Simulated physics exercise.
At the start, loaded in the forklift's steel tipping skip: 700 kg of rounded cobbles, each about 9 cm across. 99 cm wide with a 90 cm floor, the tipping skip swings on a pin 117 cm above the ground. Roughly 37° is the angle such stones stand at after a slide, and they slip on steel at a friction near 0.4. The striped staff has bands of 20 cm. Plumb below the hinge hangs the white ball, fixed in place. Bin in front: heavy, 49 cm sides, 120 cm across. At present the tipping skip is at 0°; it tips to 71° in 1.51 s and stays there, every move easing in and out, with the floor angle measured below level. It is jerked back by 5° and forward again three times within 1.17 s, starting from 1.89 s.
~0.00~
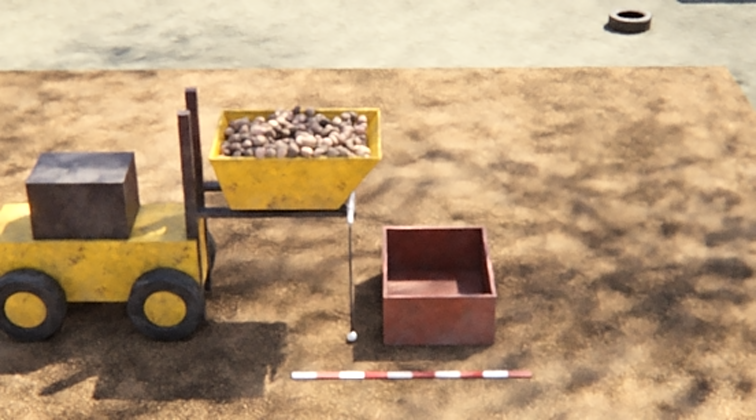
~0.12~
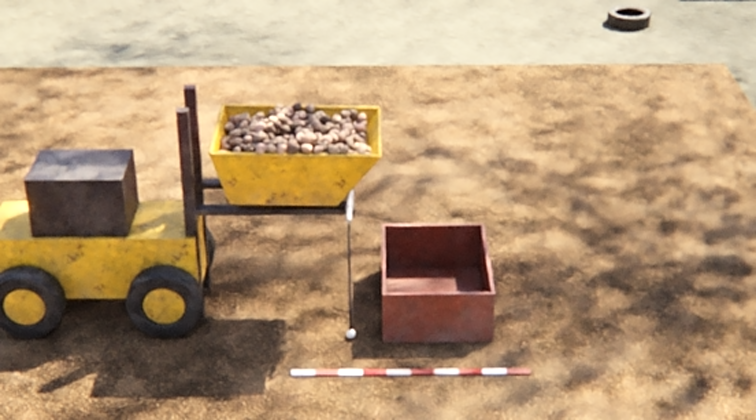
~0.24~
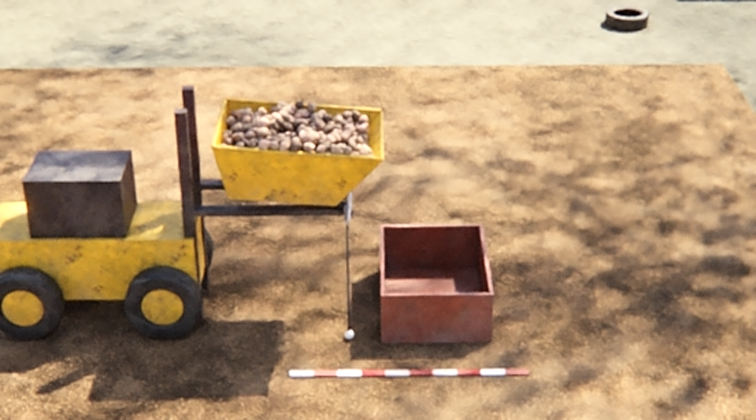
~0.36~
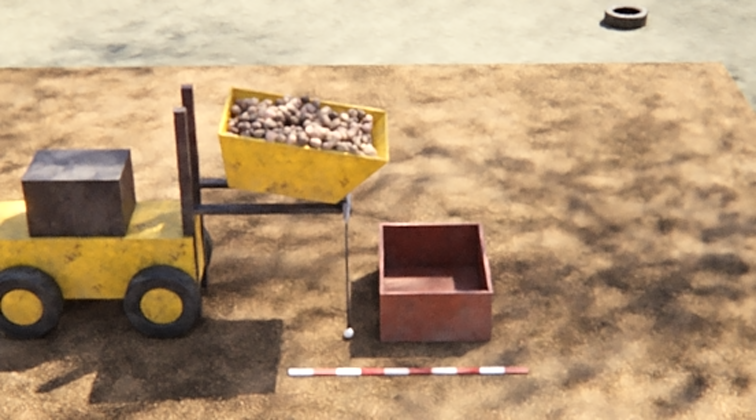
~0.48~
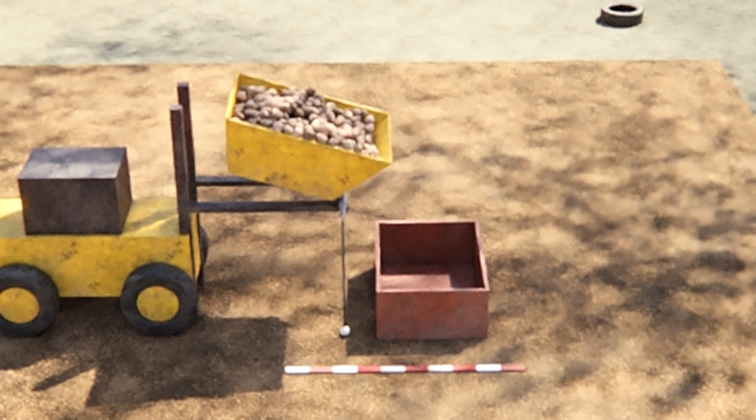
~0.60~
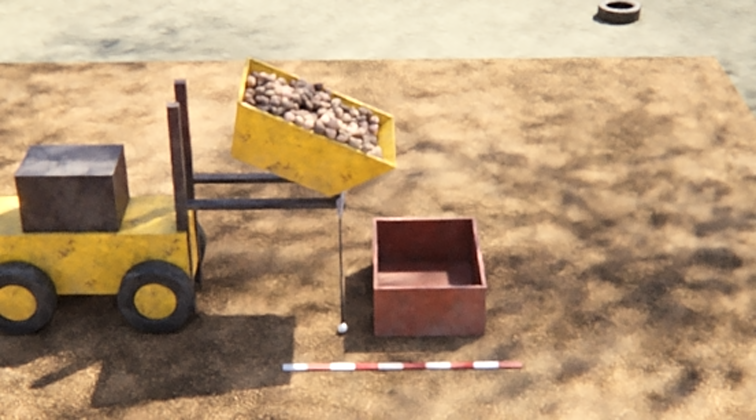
On a patch of sandy ground, a yellow forklift holds up a yellow skip full of rounded stones, and the skip tilts steadily steeper to the right, its left side rising, beside an open reddish bin.
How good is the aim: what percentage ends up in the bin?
About 70 per cent.
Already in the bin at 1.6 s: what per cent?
I'd put it near 25 per cent.
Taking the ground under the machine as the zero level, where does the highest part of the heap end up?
The top ends up around 54 cm above the machine's ground.
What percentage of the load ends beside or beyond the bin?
Some 30 per cent of the load.
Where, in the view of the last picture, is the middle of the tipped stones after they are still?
Centre estimate: Around (454, 285).
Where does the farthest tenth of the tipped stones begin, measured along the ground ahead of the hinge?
Close to 190 cm from the hinge.
After 1.1 s the floor is at 60°; 99 % in the tipping skip, 1 % in the bin; the foremost stones are at (420, 178).
After 1.6 s the floor is at 71°; 69 % in the tipping skip, 27 % in the bin, 5 % beside or beyond the bin; the foremost stones are at (495, 246).
After 3.5 s the floor is at 71°; 9 % in the tipping skip, 62 % in the bin, 29 % beside or beyond the bin; the foremost stones are at (710, 301).
After 6.1 s the floor is at 71°; 0 % in the tipping skip, 71 % in the bin, 29 % beside or beyond the bin; the foremost stones are at (710, 301).
